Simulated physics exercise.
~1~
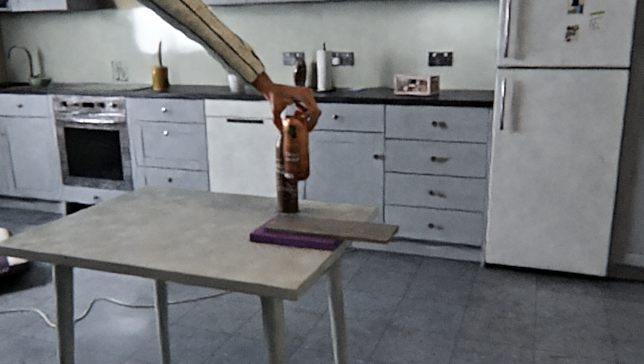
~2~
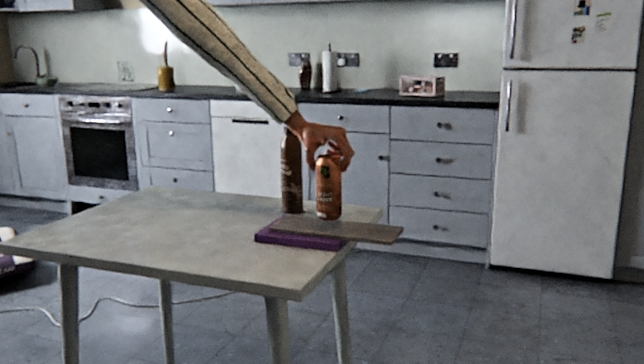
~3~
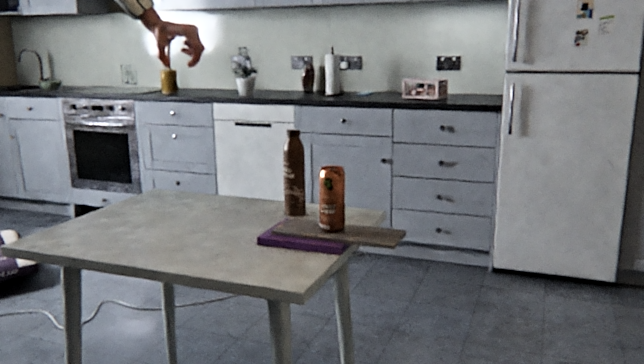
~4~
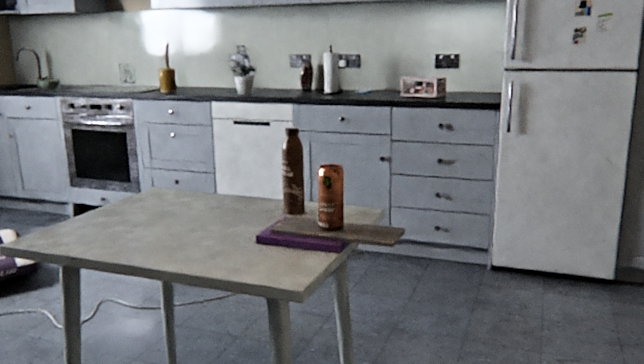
A hand sets an orange can on the overhanging grey board and withdraws; everything stays put.
